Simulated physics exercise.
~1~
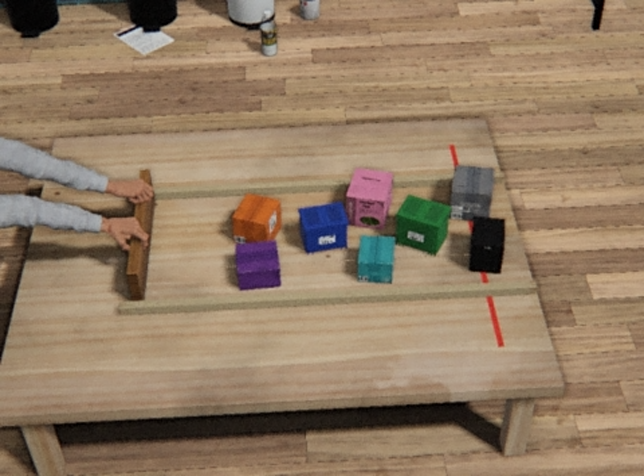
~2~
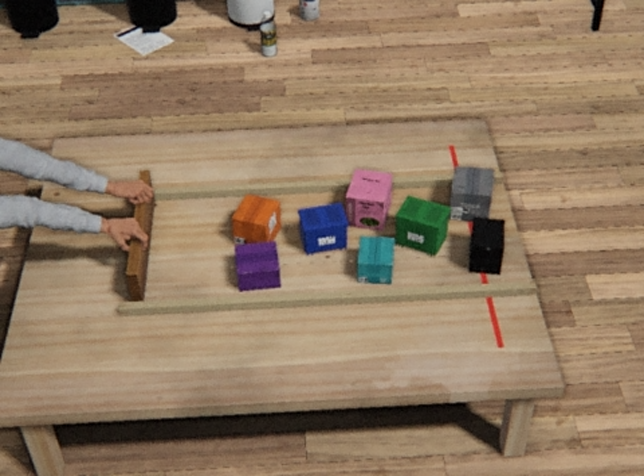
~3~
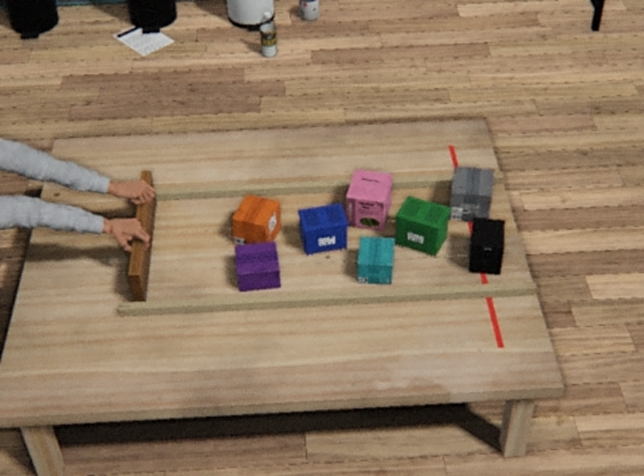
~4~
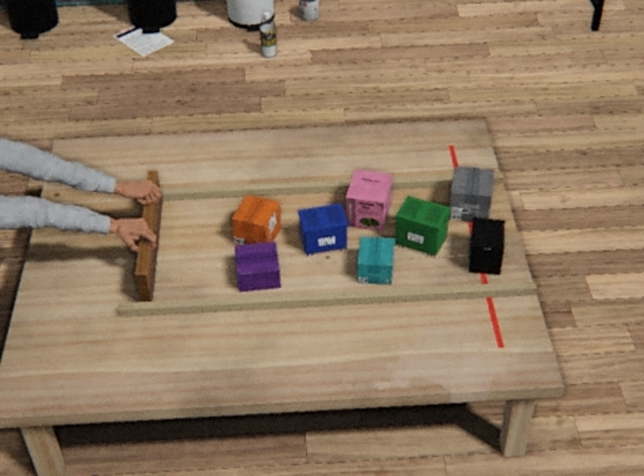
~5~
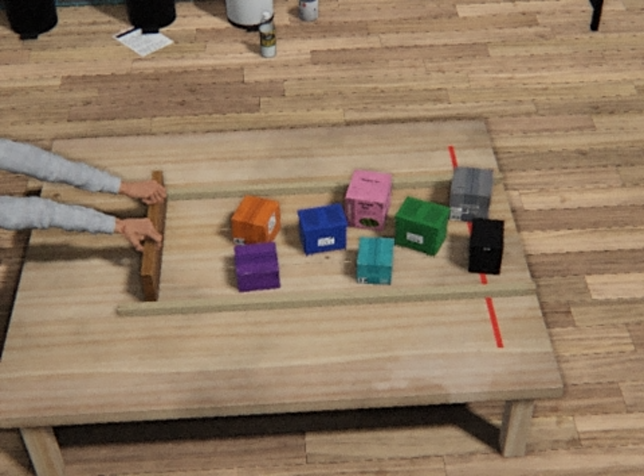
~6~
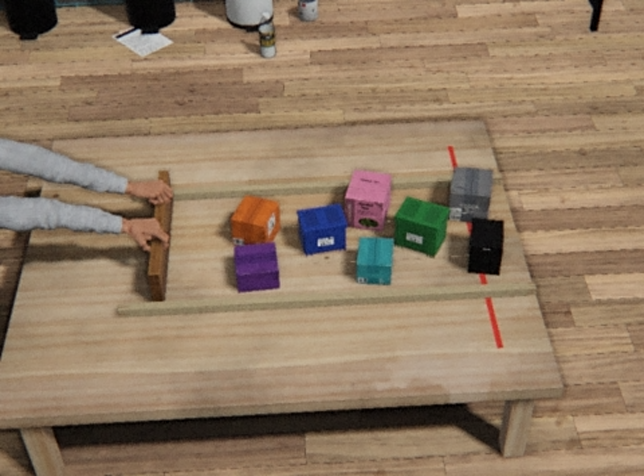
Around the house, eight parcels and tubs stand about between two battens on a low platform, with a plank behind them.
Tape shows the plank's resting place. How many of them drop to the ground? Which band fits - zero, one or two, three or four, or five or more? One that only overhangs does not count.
The band that fits is five or more.
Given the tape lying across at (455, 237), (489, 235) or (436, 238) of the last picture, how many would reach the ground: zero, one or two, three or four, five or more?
Result per tape, in order - either three or four / five or more / three to four.
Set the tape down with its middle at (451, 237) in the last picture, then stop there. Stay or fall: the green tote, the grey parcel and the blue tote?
Check: The green tote takes the fall; the grey parcel takes the fall; the blue tote remains in place.
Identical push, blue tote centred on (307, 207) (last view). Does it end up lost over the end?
From there it tumbles off.
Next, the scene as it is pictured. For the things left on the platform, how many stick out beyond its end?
That'd be 0.
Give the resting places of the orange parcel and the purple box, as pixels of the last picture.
Final pixels, roughly: (487, 206) for the first, (501, 257) for the other.
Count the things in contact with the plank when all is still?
2 are in contact with it.
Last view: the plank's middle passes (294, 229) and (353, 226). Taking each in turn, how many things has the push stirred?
Respectively 3 and 7.
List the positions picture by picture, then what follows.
Black crate (487, 245); grey parcel (472, 193); green tote (423, 226); plank (142, 235); tape (474, 234), in the first frame.
Grey parcel (472, 194); turquoise box (376, 260), in the second frame.
Green tote (422, 227); blue tote (323, 230), in the third frame.
Black crate (487, 246); plank (150, 236), in the fourth frame.
Grey parcel (471, 195); orange parcel (256, 223), in the fifth frame.
Black crate (486, 247); grey parcel (471, 195); green tote (421, 227); plank (162, 236); tape (473, 236), in the sixth frame.
Early on, none off yet; black crate at rest near (486, 247); grey parcel at rest near (471, 195); green tote at rest near (421, 227).
A while later, none off yet; black crate at rest near (486, 247); grey parcel at rest near (471, 195); green tote travelled a little near (443, 229).
Further along, one off so far; black crate in the air near (559, 290); grey parcel travelled about its own width near (503, 192); green tote travelled well along near (518, 236).
Finally, the number that fall off is five or more; lost, blue tote, turquoise box, pink box, green tote, grey parcel and black crate.
